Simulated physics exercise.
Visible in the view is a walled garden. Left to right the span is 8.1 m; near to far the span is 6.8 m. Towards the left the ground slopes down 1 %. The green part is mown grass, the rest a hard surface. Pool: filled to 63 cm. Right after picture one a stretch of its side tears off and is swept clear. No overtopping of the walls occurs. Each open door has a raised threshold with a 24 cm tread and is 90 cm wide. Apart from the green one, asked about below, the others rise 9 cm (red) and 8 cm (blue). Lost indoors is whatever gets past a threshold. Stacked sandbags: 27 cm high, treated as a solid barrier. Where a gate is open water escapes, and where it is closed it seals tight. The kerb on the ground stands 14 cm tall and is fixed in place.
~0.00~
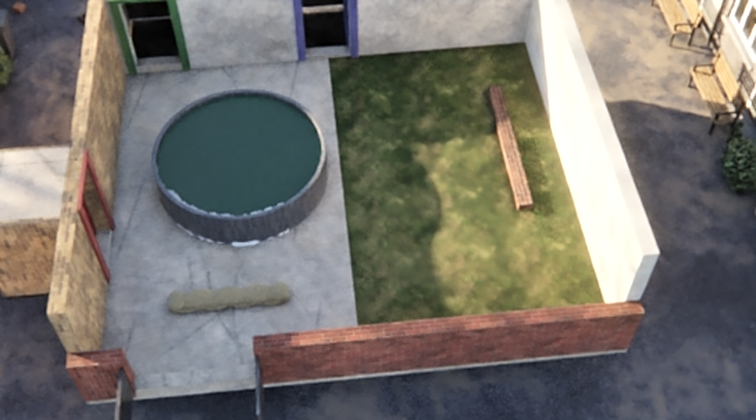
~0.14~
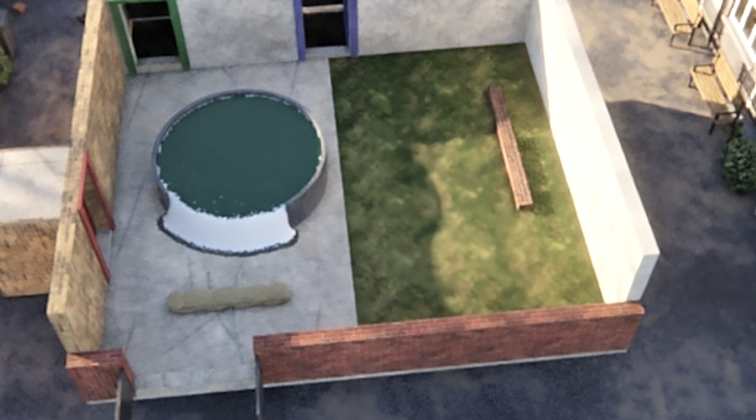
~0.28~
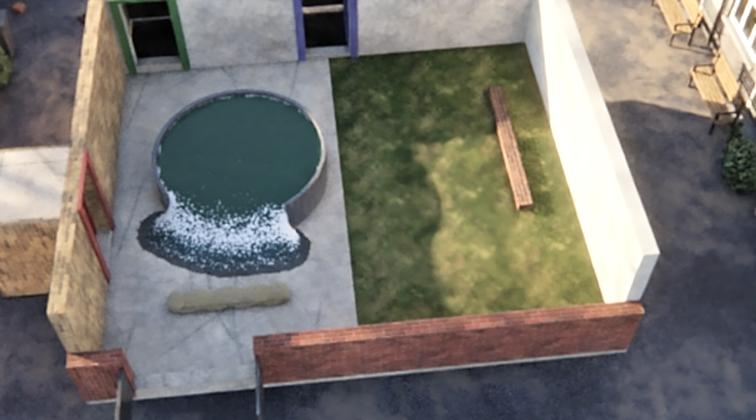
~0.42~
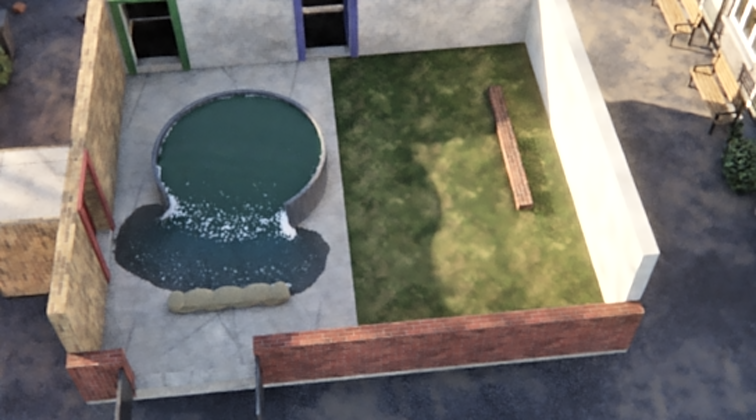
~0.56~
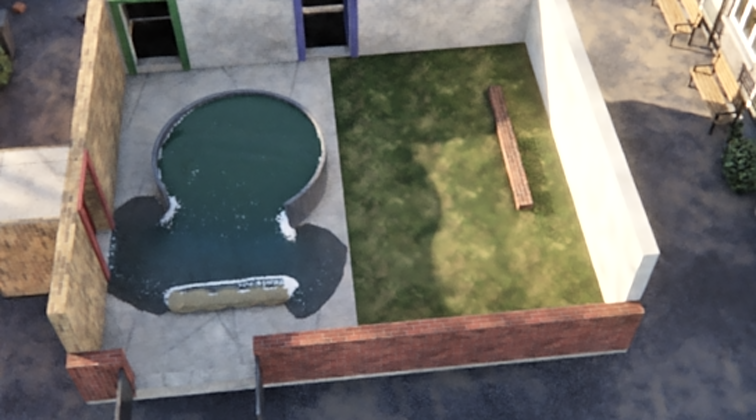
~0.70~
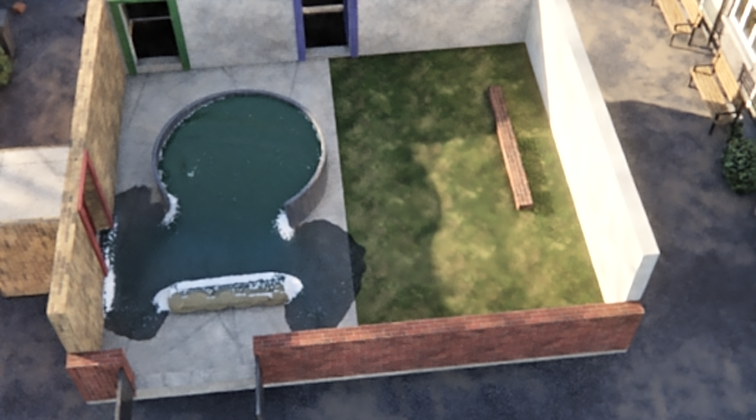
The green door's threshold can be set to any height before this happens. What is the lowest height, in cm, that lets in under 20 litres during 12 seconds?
About 8.5 cm.
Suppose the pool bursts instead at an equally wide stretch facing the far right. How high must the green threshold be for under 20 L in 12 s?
It needs to be about 8.0 cm high.
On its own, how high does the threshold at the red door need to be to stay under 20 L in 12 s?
The red door needs around 26 cm.
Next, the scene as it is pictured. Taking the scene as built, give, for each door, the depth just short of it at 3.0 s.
Red door 23 cm, blue door 0 cm, green door 0 cm.
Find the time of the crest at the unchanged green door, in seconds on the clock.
Around 5.5 s, give or take.
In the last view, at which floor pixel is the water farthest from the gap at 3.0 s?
The tip of the flood lies near (525, 336).
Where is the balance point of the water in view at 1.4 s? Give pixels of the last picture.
Around (231, 211).
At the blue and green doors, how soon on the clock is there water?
Times - blue 7.5 seconds, green 4.0 seconds.
After 1.4 s water covers 25 % of the floor, deepest (48 cm) near (100, 379); it has not reached the green door.
After 3.0 s water covers 40 % of the floor, deepest (42 cm) near (102, 358); it has not reached the green door.
After 12.0 s water covers 95 % of the floor, deepest (10 cm) near (100, 379); 7 cm at the green door, 0 litres in over its 17 cm threshold.
At the green door as built, the water arrived by 4.3 s and peaked near 14 cm at 5.6 s.
Run again over the same 12 s with other heights there, 43 litres in over 7 cm, 13 litres over 9.5 cm. The limit of 20 litres is kept from about 8.5 cm up.
